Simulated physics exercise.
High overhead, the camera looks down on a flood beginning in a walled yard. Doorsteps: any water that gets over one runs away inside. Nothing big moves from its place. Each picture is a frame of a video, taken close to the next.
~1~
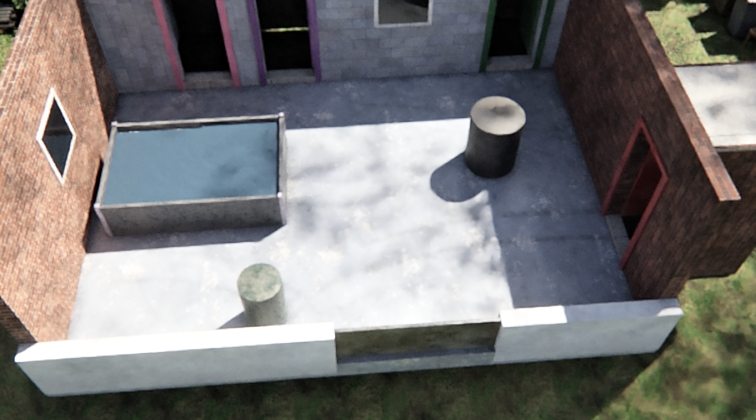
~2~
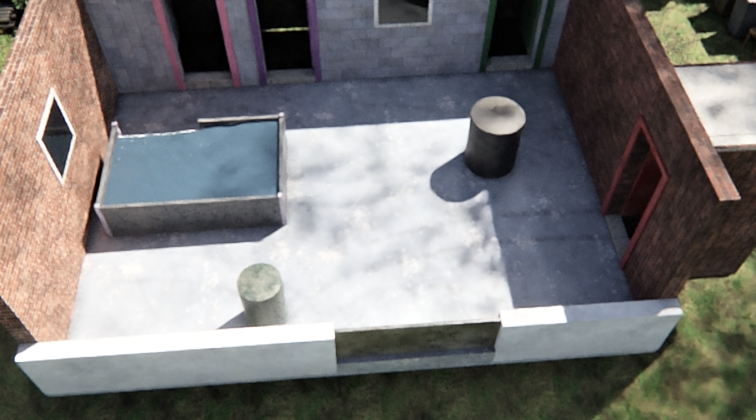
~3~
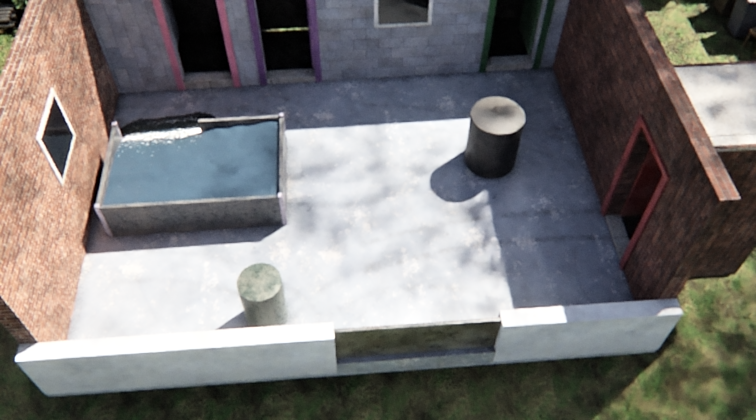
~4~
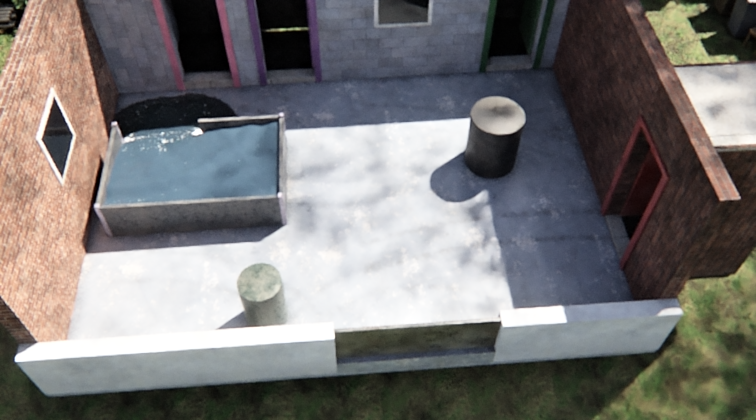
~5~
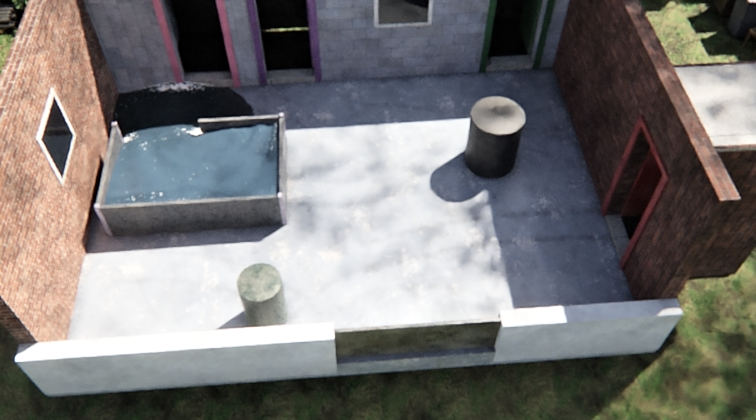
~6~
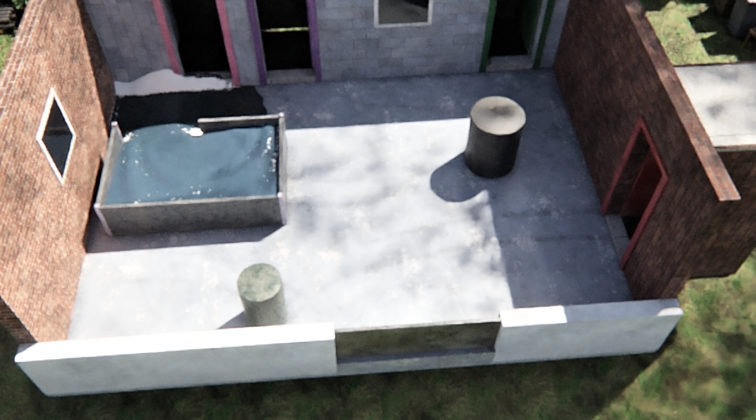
A walled yard with a pale grey floor is seen from high overhead, with brick walls left and right, a grey block wall behind, and a low white wall in front. A rectangular tank of blue water stands at the left, with a mossy green cylinder below it and a darker one at the right. Water pours through a gap in the tank's far side and spreads darkly toward the back wall, while the tank's surface ripples.
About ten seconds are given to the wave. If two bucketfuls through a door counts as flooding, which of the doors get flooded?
The red door does not get flooded; the purple door does not get flooded; the green door does not get flooded; the pink door gets flooded.
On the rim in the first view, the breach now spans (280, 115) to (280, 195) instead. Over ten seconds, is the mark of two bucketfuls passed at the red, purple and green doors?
Lab note - red door: Above the mark; purple door: Short of the mark; green door: Above the mark.
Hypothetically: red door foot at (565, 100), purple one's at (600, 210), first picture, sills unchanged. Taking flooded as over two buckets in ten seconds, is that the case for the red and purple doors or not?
Taking them in turn, red ends up above and purple ends up below.
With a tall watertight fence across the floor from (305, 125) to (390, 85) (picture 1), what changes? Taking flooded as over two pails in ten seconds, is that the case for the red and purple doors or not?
The red door remains below and the purple door ends up above.
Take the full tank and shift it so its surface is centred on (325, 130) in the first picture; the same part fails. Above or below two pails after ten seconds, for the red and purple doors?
One at a time: Red stays within the limit; purple exceeds the limit.
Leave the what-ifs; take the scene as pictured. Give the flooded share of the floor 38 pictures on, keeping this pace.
I'd say close to 80 per cent.
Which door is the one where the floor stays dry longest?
It's the red-painted one.
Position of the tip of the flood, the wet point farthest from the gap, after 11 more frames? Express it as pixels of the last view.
The front tops out at about (393, 80).
A moment on, water covers 10 % of the floor; the red door not reached, the purple door wet at the sill, nothing in, the green door not reached, the pink door over two buckets in.
Next, water covers 20 % of the floor; the red door not reached, the purple door wet at the sill, nothing in, the green door not reached, the pink door far over two buckets in.
Then, water covers 40 % of the floor; the red door not reached, the purple door wet at the sill, nothing in, the green door not reached, the pink door far over two buckets in.
Later, water covers 80 % of the floor; the red door wet at the sill, nothing in, the purple door wet at the sill, nothing in, the green door wet at the sill, nothing in, the pink door far over two buckets in.
In the end, water covers 95 % of the floor; the red door under two buckets in, the purple door wet at the sill, nothing in, the green door wet at the sill, nothing in, the pink door far over two buckets in.
